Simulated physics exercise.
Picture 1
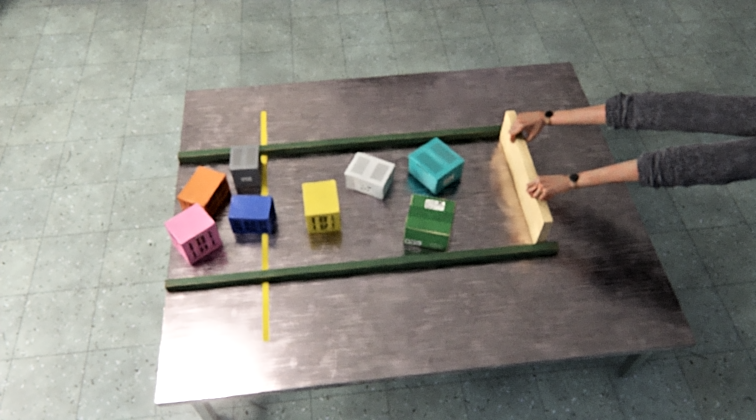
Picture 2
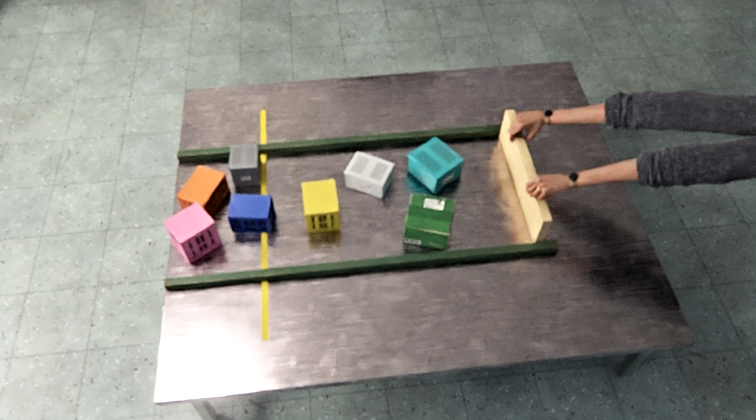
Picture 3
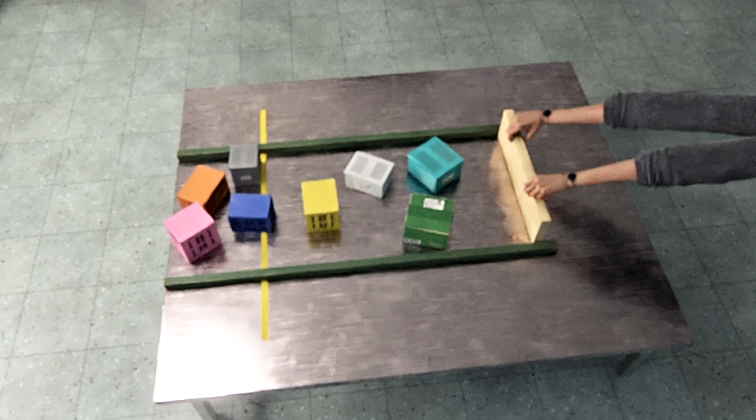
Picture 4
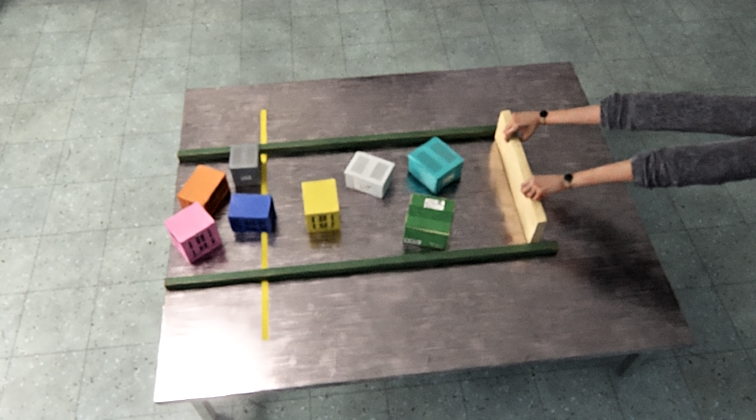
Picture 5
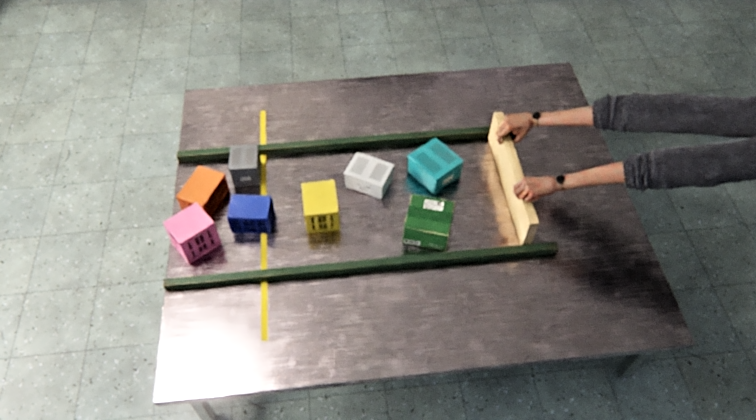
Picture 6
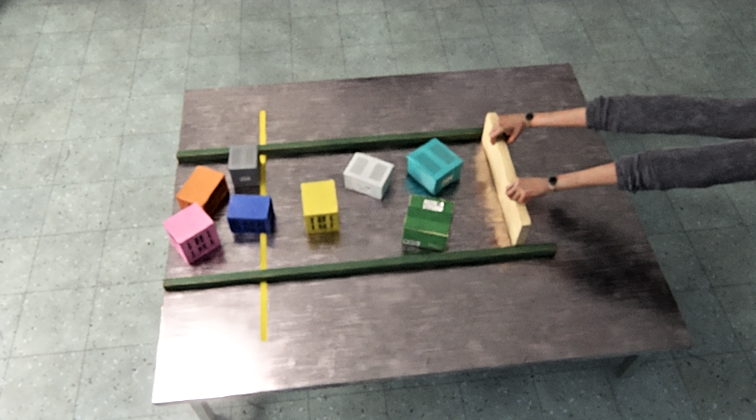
Two hands slide a pale wooden plank slightly left toward colored boxes that stay still.
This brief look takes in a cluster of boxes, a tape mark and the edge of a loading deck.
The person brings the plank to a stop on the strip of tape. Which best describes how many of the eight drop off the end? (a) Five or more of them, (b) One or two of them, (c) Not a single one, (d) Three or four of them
One or two of them (b).
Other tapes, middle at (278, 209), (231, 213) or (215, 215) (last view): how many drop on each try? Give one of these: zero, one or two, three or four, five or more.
One after the other, the answers are one or two; 3 or 4; five or more.
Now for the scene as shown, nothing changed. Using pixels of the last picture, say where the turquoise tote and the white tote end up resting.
In the last picture they sit at about (242, 172) and about (202, 180).
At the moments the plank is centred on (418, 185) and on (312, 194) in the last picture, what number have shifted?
In order, the tallies are 3 and 7.
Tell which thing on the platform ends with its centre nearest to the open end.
The pink crate is the one.
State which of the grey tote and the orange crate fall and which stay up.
The grey tote: Drops. The orange crate: Drops.
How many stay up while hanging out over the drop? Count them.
You'd get 1.
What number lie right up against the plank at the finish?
It is in contact with 3.
Early on, none off yet; pink crate at rest near (192, 233); orange crate at rest near (203, 193); grey tote at rest near (246, 166).
Finally, the number that fall off is one or two; lost, grey tote and orange crate.
